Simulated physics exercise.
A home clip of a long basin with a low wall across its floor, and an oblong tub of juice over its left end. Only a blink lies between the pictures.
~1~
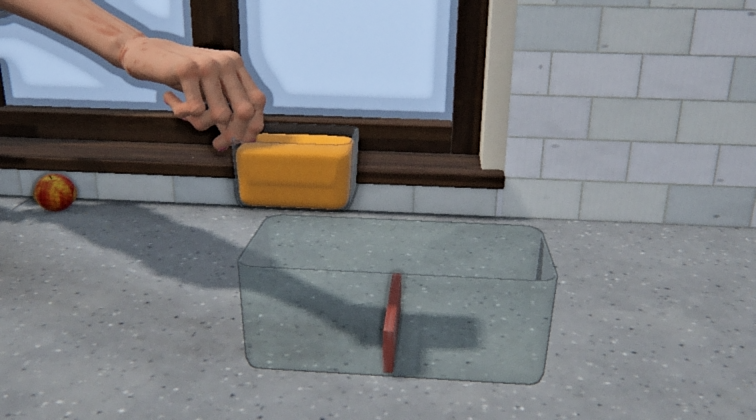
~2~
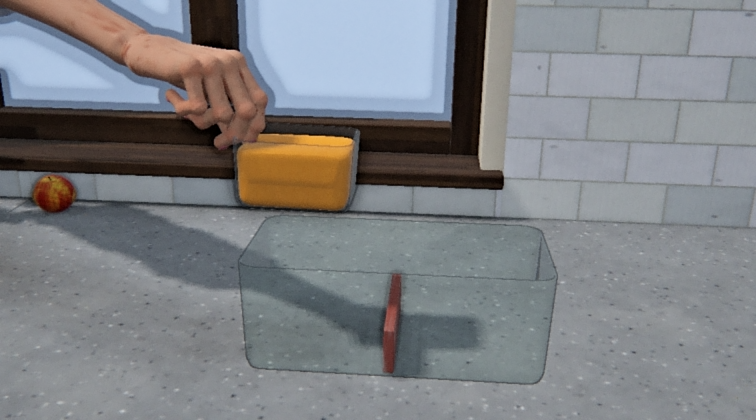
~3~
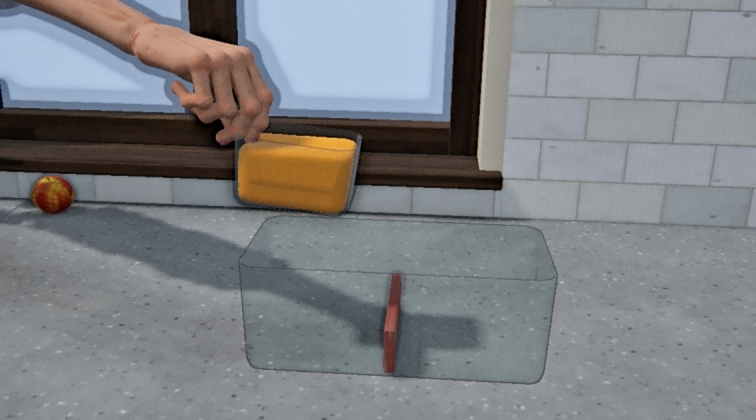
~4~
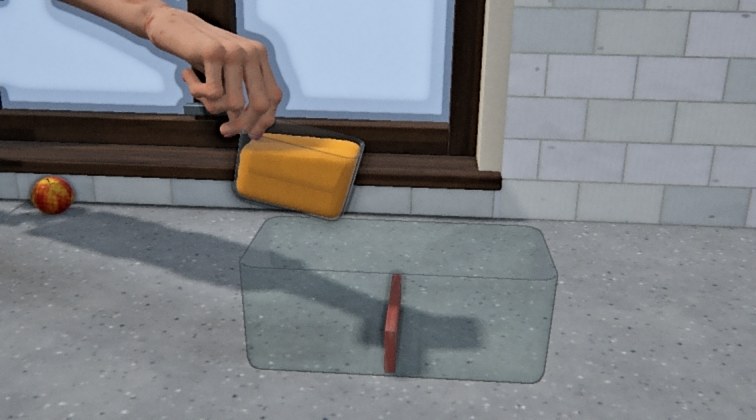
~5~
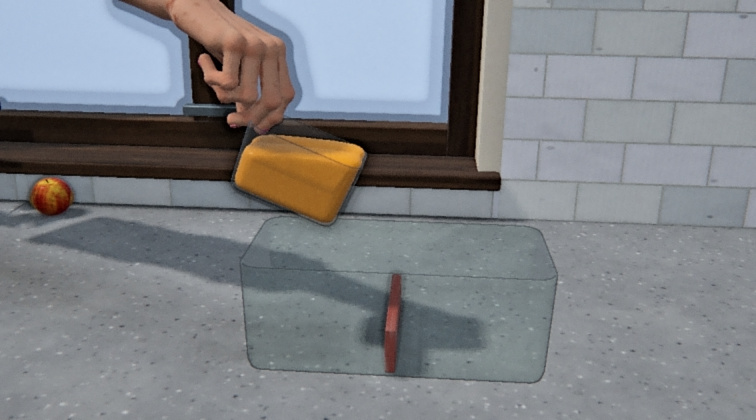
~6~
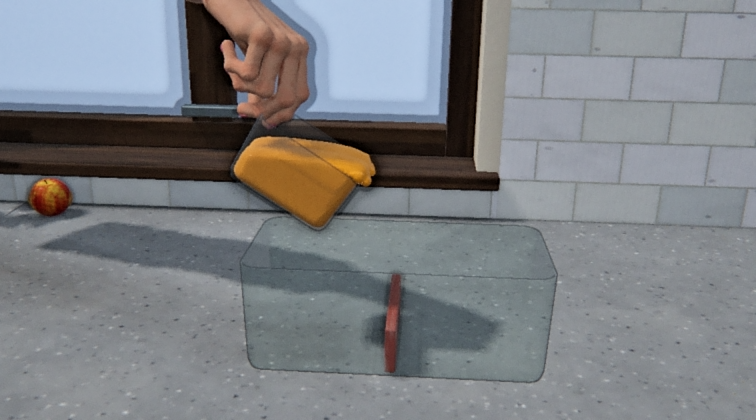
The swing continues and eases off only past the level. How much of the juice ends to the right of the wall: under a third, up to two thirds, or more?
The share right of the wall is from a third to two thirds.
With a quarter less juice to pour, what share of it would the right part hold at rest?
Some 40 per cent.
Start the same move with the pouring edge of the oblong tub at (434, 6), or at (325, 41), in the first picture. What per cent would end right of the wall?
First some 90, then 55 per cent.
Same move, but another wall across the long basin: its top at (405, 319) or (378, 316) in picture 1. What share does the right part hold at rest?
Near 45 % and 75 %.
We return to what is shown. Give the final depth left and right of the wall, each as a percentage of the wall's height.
Left: 20 %. Right: 30 %.
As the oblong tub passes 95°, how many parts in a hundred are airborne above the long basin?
About 25 per cent.
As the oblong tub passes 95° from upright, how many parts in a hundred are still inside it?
Roughly 25 in a hundred.
A moment on, the oblong tub is tipped on its side and 24 per cent is still to pour, 13 is left of the wall and 40 right of it.
Next, the oblong tub is tipped right over and 4 per cent is still to pour, 34 is left of the wall and 59 right of it.
Then the oblong tub is tipped right over and 0 per cent is still to pour, 40 is left of the wall and 59 right of it.
Later the oblong tub is tipped right over and 0 per cent is still to pour, 40 is left of the wall and 59 right of it.
In the end 40 per cent lies left of the wall, 59 right of it and 1 outside.
